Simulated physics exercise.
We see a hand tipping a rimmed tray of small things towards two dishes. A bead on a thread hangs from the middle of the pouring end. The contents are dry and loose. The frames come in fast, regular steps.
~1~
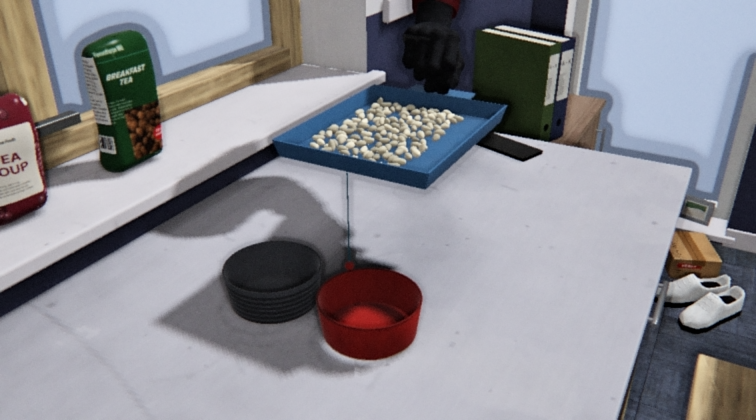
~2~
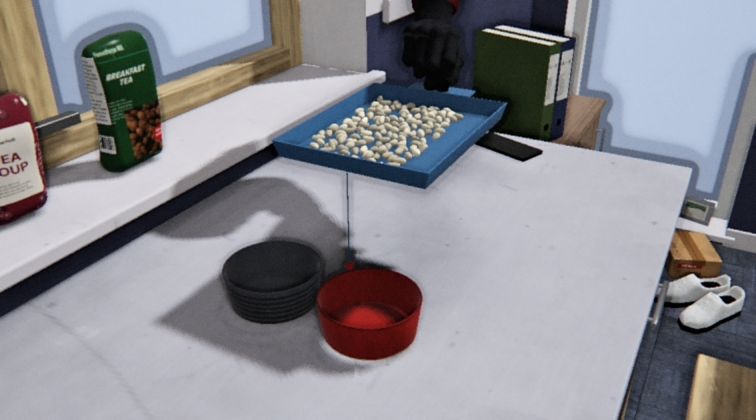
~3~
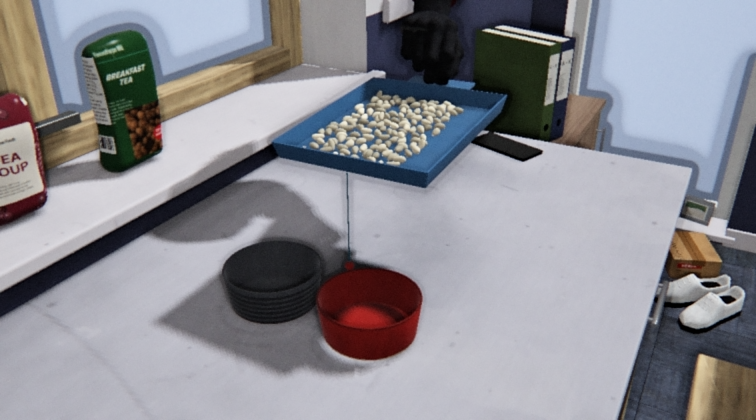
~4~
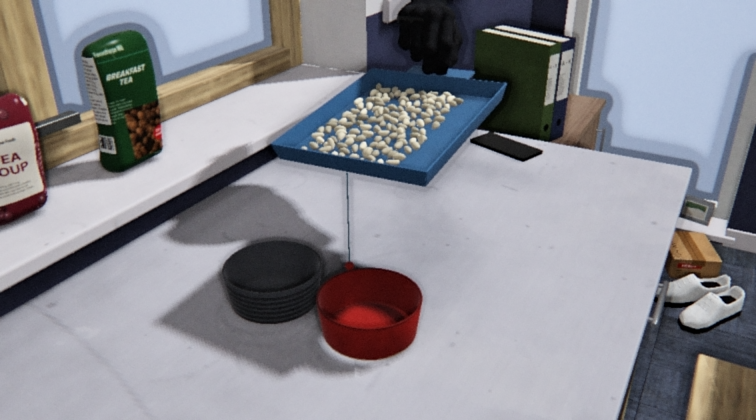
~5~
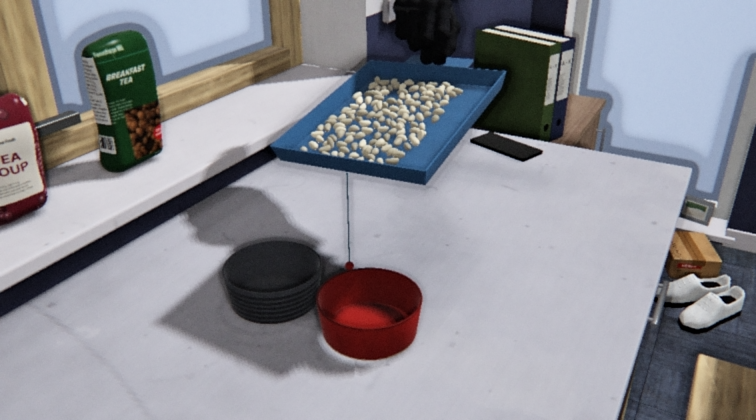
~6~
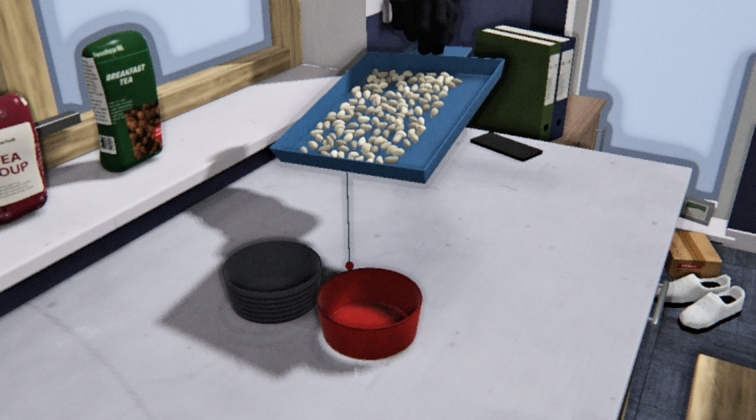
Blue tray of white beans tilting slightly towards its left corner above black and red dishes, a dark-gloved hand rising behind it.
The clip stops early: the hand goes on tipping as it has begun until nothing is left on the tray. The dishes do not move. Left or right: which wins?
Fuller: The left-hand dish.
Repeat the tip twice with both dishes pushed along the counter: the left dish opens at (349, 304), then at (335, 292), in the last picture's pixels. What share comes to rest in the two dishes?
Near 30 % and 40 %.
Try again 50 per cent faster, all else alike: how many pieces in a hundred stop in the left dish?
Close to 60 per cent.
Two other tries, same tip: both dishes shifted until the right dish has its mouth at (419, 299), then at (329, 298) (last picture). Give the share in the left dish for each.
Roughly 60 per cent, and 30 per cent.
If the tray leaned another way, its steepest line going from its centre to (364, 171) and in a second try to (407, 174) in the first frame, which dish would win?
The first try: Right. The second: Right.
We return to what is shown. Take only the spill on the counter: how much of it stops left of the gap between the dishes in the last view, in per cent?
It comes to 90 per cent or so.
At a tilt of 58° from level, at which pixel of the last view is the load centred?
Near (335, 124).
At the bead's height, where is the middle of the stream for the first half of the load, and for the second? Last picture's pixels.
The first part at (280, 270); the rest at (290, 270).
Soon after the last picture, tray tipped steeply; all on the tray.
A little later, tray tipped right over; nearly all on the tray; a stray few in the left dish.
Later still, tray tipped past a quarter turn; a small part in the right dish; about half in the left dish; about a third outside both.
At rest, tray tipped past a quarter turn; a small part in the right dish; about half in the left dish; about a third outside both.
